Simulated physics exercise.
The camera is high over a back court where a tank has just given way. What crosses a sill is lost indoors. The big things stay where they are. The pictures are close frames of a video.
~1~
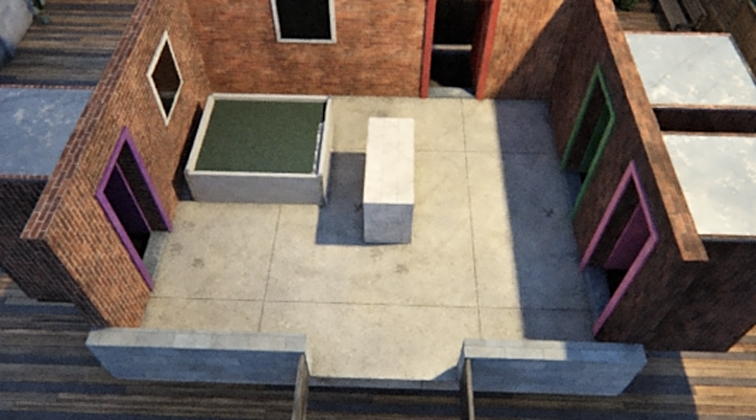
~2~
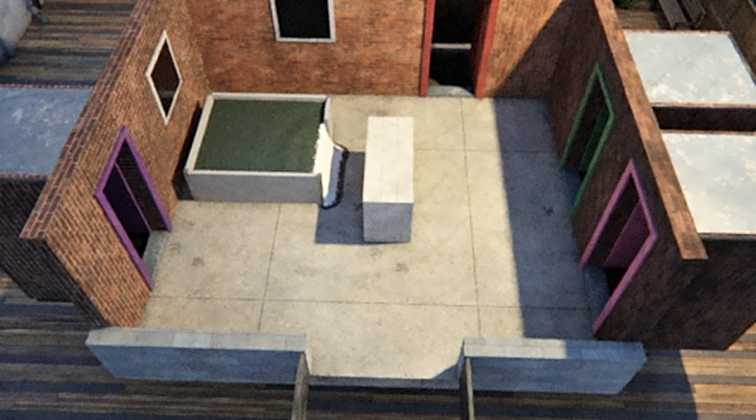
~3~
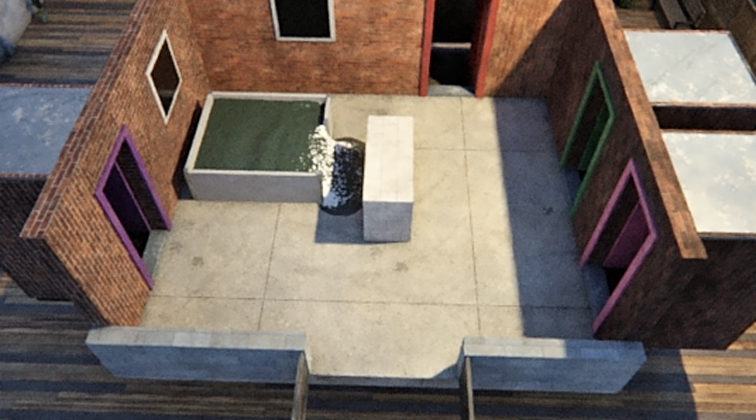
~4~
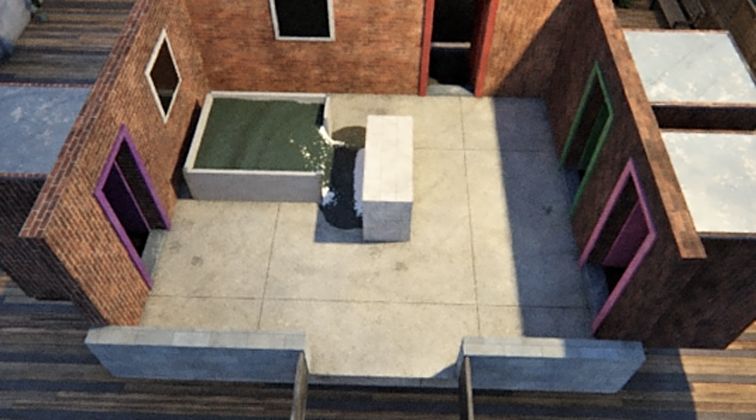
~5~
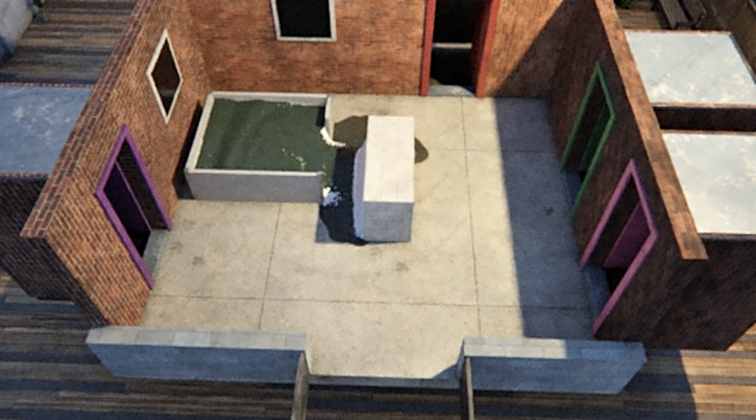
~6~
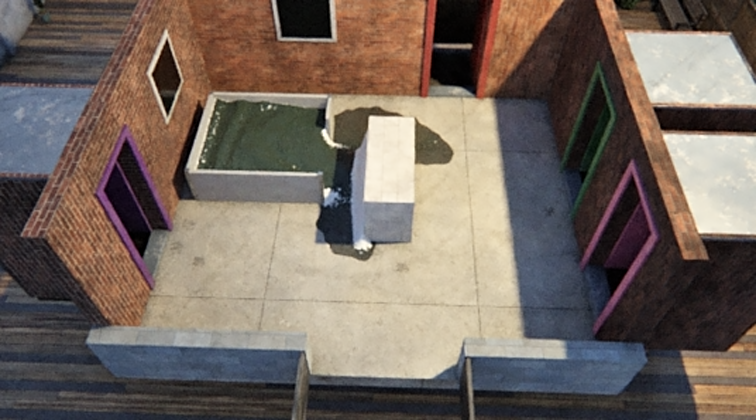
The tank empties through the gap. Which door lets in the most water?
Most goes in at the red door.
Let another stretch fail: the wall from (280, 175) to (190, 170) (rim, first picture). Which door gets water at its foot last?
That is the door marked red.
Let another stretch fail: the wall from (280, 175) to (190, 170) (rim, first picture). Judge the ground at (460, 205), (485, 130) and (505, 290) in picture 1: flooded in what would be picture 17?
In turn: No water, clear, dry.
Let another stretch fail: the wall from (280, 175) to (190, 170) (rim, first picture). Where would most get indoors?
I say the purple door.
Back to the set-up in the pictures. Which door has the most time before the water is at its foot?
It is the pink-painted one.
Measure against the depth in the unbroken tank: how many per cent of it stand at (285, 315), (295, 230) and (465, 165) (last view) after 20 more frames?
In that order: 6, 2 and 0 per cent.
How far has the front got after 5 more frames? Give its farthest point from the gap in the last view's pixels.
Near (518, 125).
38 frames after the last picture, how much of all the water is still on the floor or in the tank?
Roughly 86 per cent.
A moment on, water covers 30 % of the floor; green door not reached, pink door not reached, red door wet at the sill, nothing in, purple door not reached.
Next, water covers 45 % of the floor; green door not reached, pink door not reached, red door a trickle in, purple door not reached.
Then, water covers 55 % of the floor; green door wet at the sill, nothing in, pink door not reached, red door some in, purple door wet at the sill, nothing in.
Later, water covers 85 % of the floor; green door wet at the sill, nothing in, pink door wet at the sill, nothing in, red door some in, purple door wet at the sill, nothing in.
In the end, water covers 95 % of the floor; green door wet at the sill, nothing in, pink door wet at the sill, nothing in, red door some in, purple door a trickle in; the red door has let in the most.
